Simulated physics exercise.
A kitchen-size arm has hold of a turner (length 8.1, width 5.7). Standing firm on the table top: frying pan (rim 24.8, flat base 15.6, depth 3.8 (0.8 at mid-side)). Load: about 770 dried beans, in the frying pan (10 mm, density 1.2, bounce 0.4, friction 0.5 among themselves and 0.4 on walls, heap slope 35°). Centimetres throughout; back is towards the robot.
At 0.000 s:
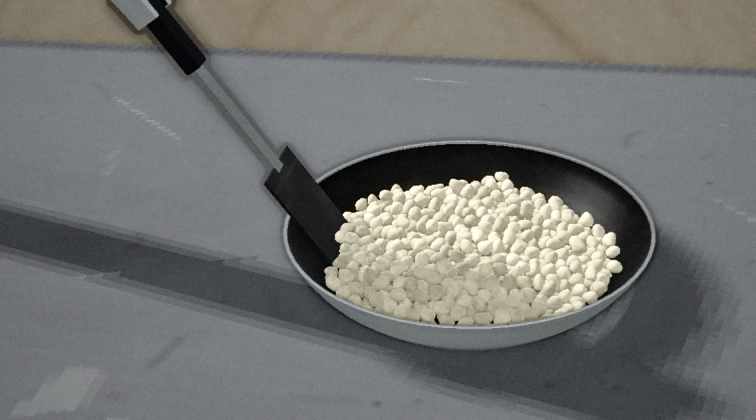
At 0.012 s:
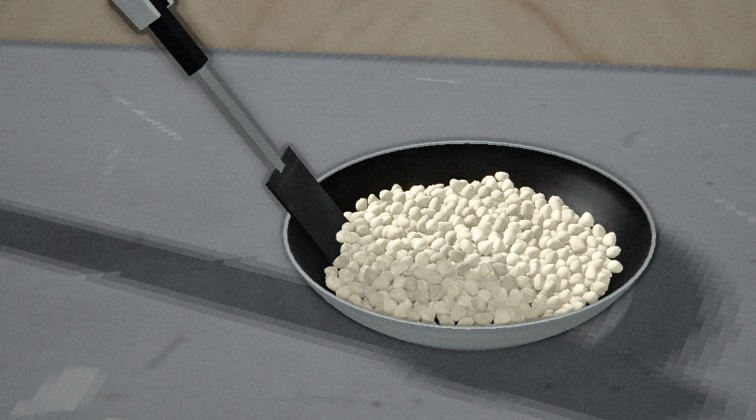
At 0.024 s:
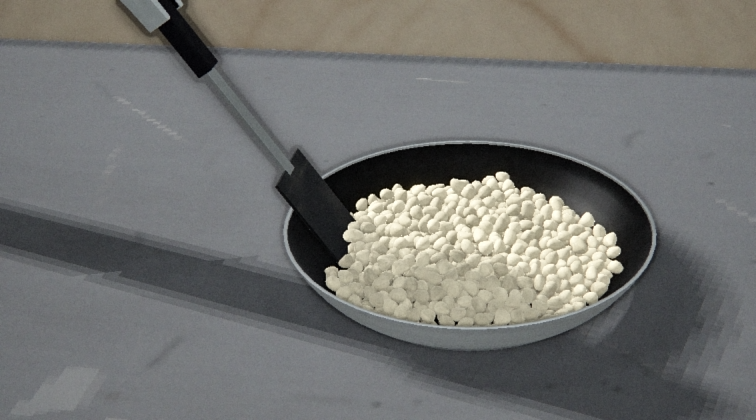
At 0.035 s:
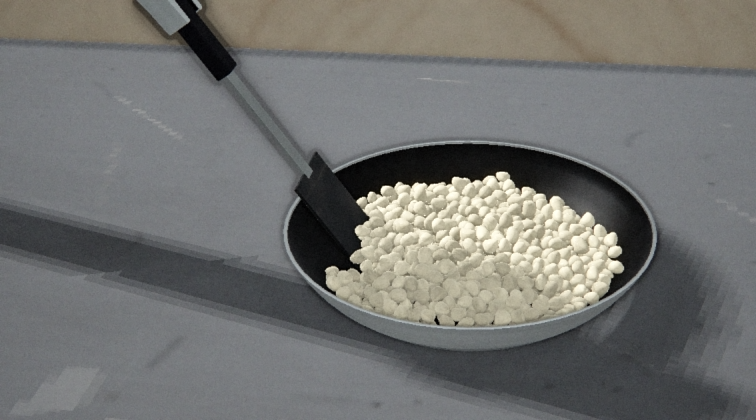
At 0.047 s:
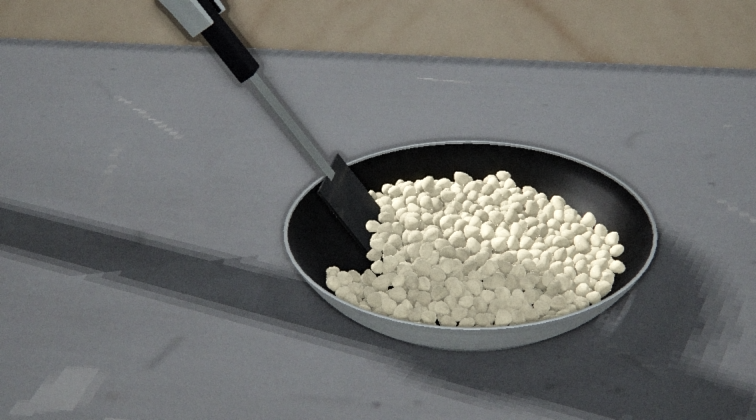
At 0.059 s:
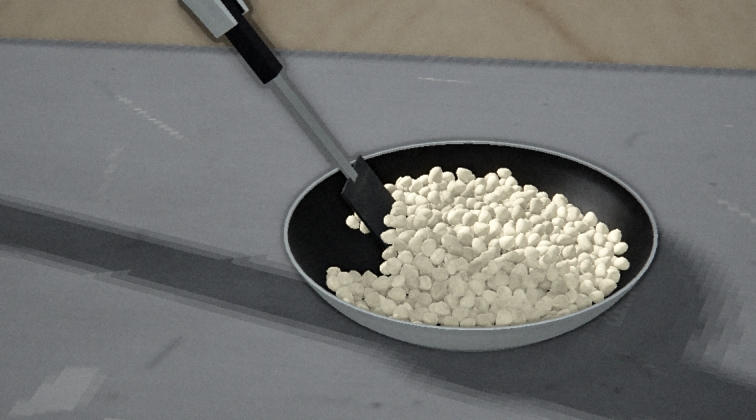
In a frying pan, a robot-held turner pushes the heaped pale beans a little to the right.
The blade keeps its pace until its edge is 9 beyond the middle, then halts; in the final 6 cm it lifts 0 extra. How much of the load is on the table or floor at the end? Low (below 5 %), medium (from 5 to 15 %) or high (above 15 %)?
On the table or floor the share is high, above 15 %.
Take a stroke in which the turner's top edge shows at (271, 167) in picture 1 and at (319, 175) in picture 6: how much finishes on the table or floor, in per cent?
Some 20 per cent.
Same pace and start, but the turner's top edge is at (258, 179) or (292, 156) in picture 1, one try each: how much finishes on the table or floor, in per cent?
About 25 and 25 per cent.
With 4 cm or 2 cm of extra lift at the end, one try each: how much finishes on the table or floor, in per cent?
About 25 and 25 per cent.
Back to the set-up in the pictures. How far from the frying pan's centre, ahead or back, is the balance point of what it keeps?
Roughly 2.5 cm ahead.
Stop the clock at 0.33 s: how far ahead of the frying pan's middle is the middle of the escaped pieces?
About 20 cm.
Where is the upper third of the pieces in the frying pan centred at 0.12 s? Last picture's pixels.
Near (533, 235).
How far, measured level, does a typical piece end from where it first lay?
About 4 cm.
After 0.09 s, sloping 55°, highest piece 6 above the table; 767 in the frying pan.
After 0.12 s, sloping 55°, highest piece 7 above the table; 767 in the frying pan.
After 0.33 s, sloping 55°, highest piece 9 above the table; 571 in the frying pan, 159 on the table or floor, 37 on the blade or in flight.
After 1.38 s, sloping 55°, highest piece 4 above the table; 571 in the frying pan, 196 on the table or floor.
At rest, 571 in the frying pan, 196 on the table or floor. That is 26 % on the table or floor.
